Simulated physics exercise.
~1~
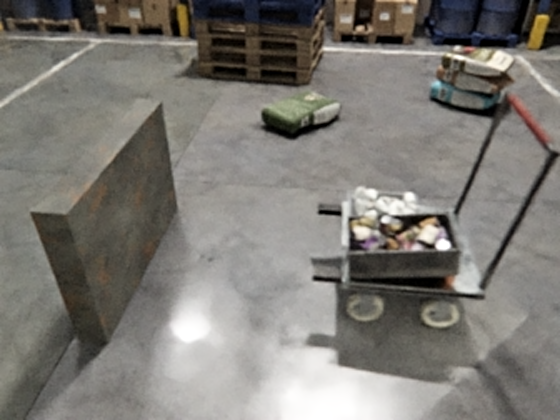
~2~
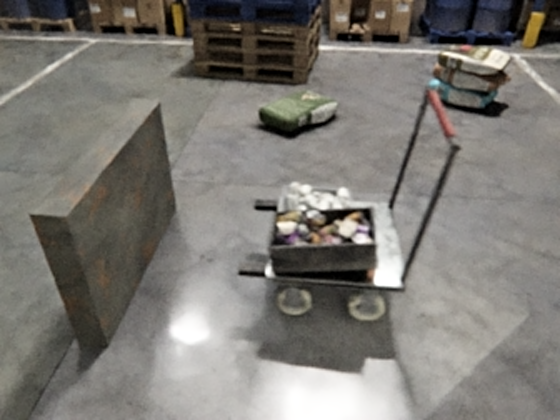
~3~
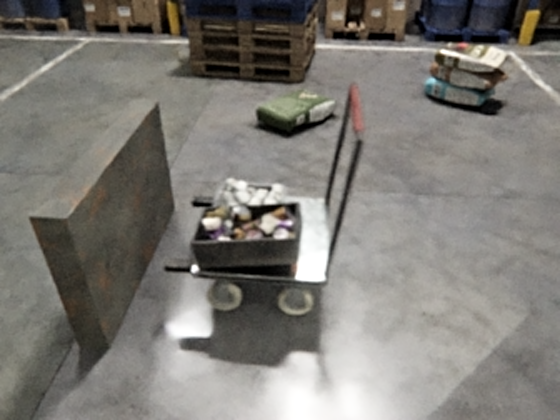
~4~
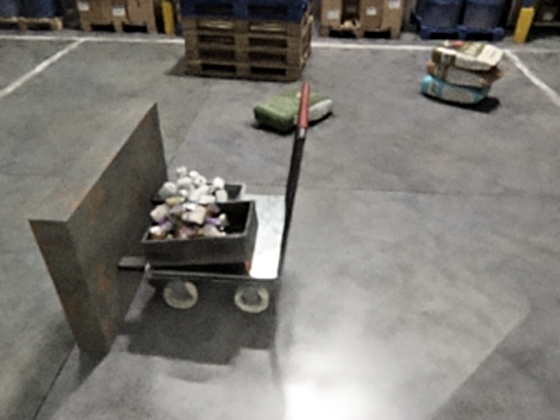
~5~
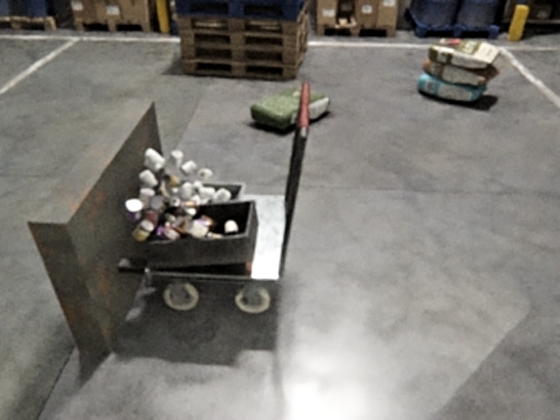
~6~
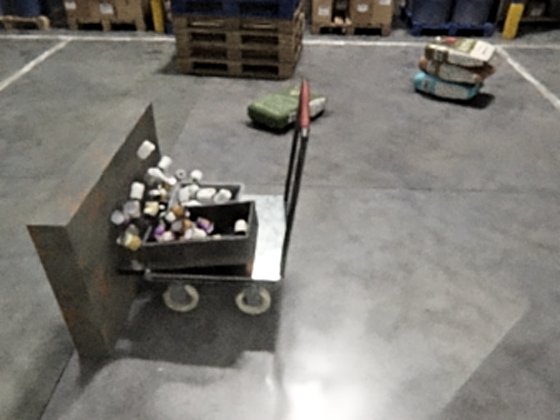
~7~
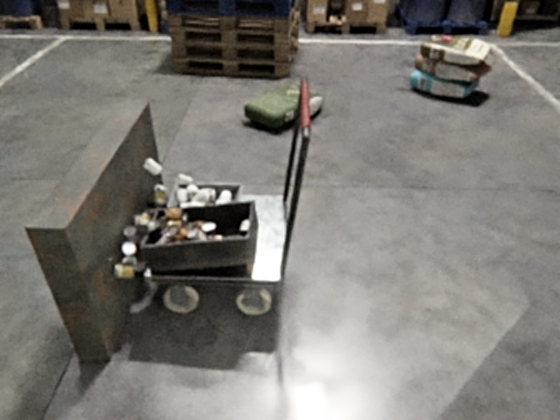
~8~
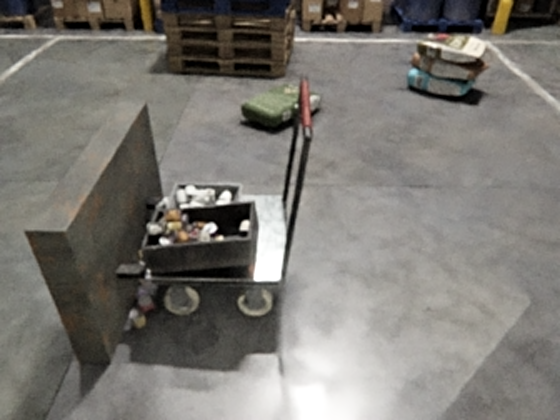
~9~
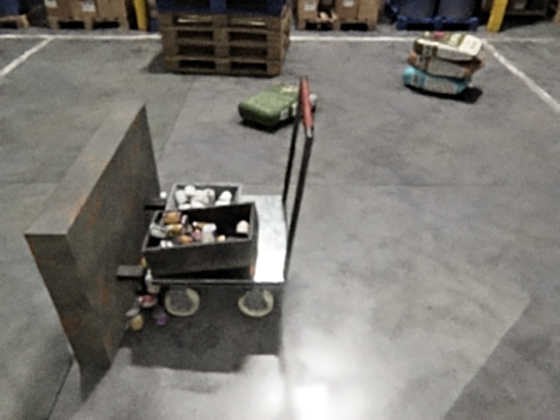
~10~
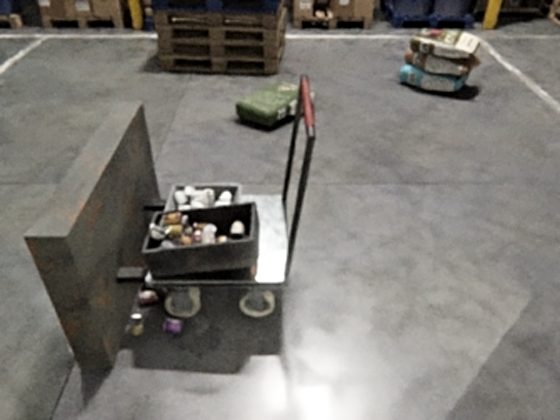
A trolley rolls left, stops at a block wall, and some small goods spill onto the floor.
